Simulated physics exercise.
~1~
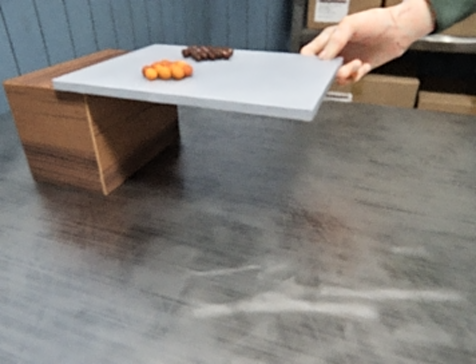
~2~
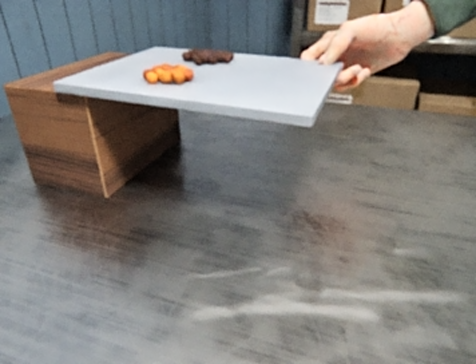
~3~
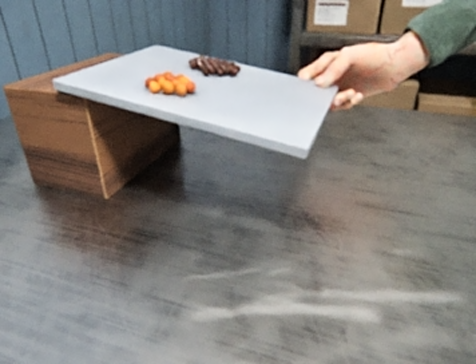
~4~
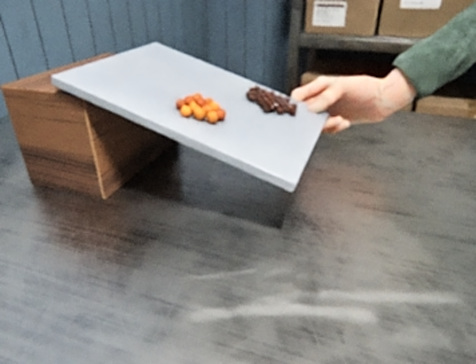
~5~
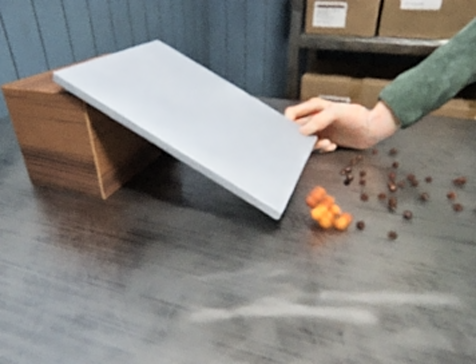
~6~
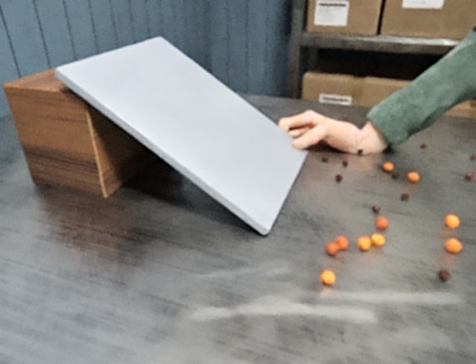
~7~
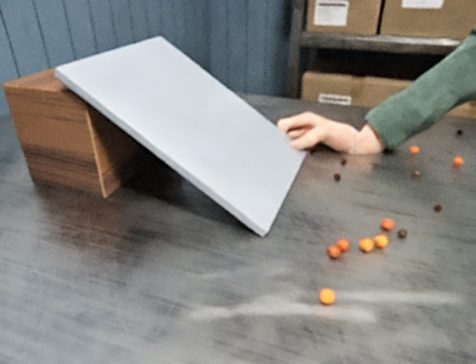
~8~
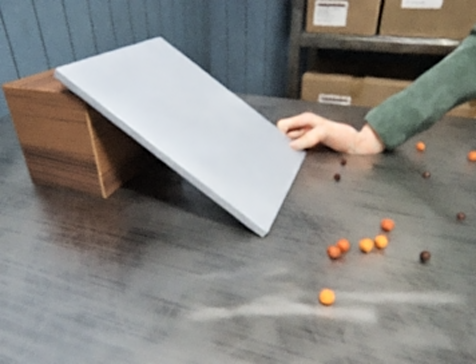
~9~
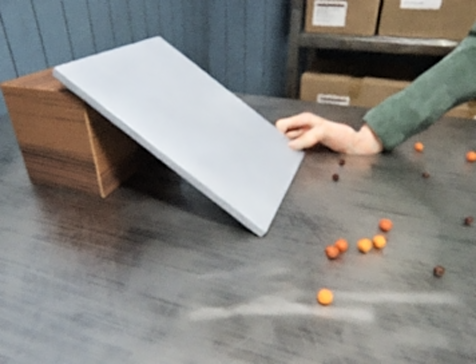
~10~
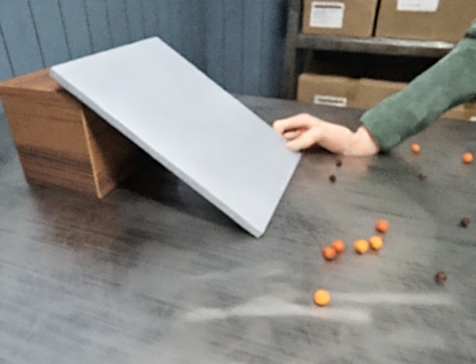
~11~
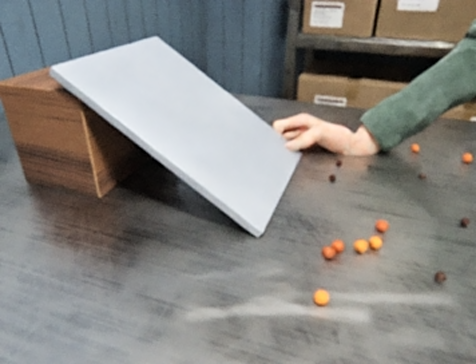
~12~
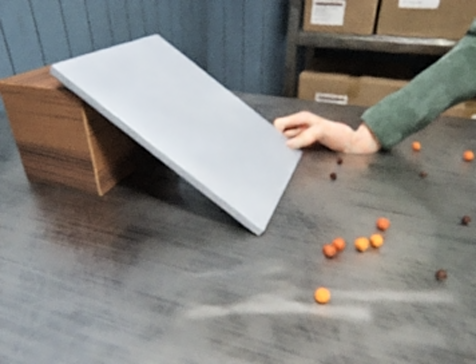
A pale grey board bridges the gap between a brown wooden block on the left and a hand in a green sleeve on the right, seen from slightly above a dark, scuffed tabletop. Small orange balls sit in a cluster toward the front of the board, with dark brown ones behind them, and cardboard boxes stand on a shelf beyond. The hand lowers its end, and both clusters slide down the steepening slope. They spill off and scatter rightward across the table. Finally the board rests tilted under the hand, several orange balls lying nearby and a few brown ones scattered at the right.
